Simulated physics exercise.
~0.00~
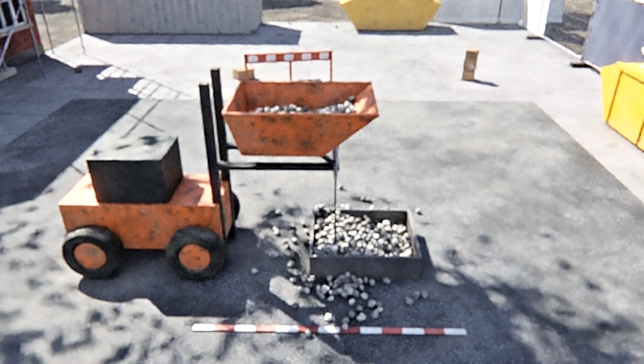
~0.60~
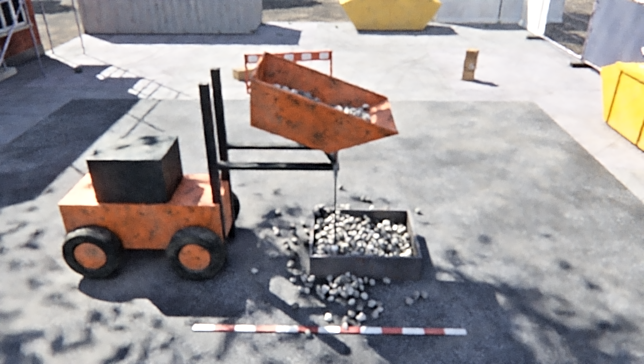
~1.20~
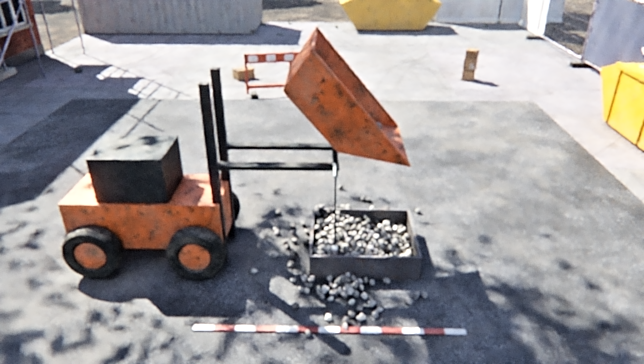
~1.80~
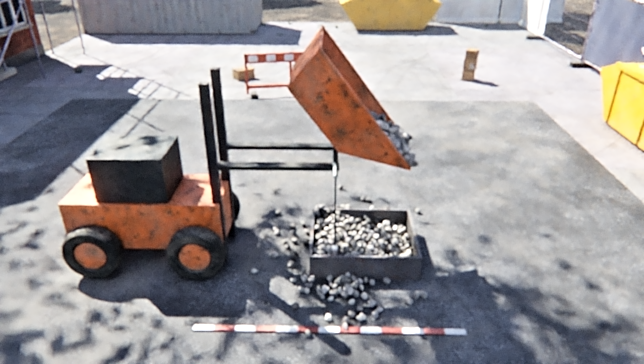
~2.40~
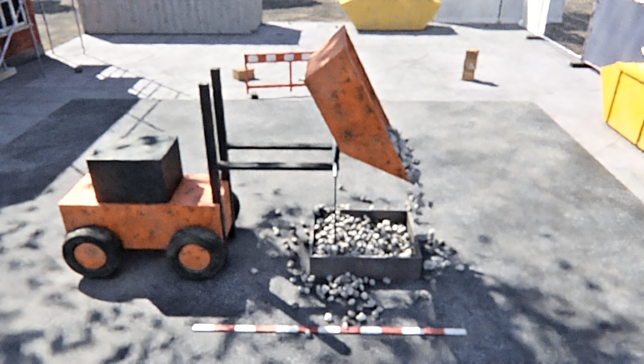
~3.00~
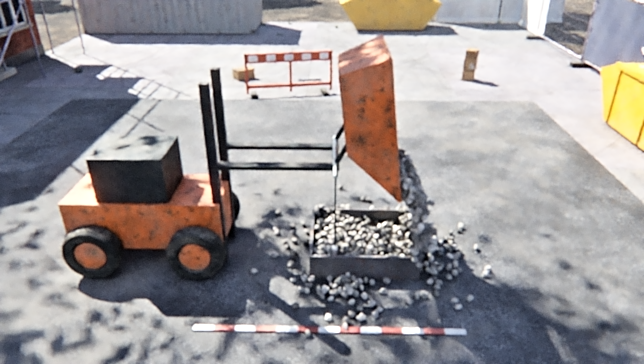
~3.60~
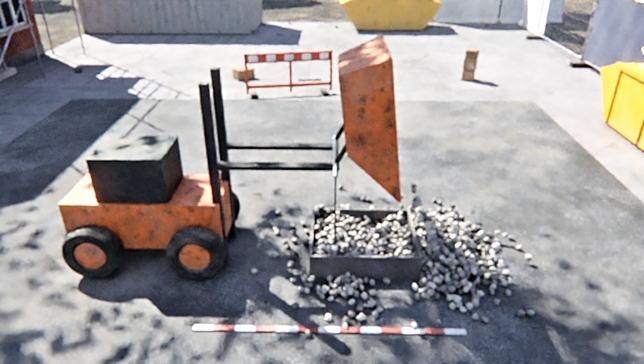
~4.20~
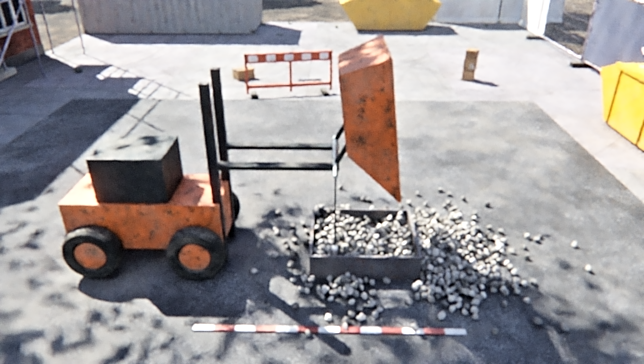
To begin with, an orange fork truck with a black block on its back holds a skip of grey stones above a low bin already heaped with similar stones, some spilled around it. The skip tips steeply toward the right while the truck stays put, and at first the stones remain inside. Then they bunch at the lower lip and start to slide out. As the skip swings almost upright, they pour down at the bin's right edge. Most spread over the ground to the right, leaving the skip apparently empty and the bin still heaped.
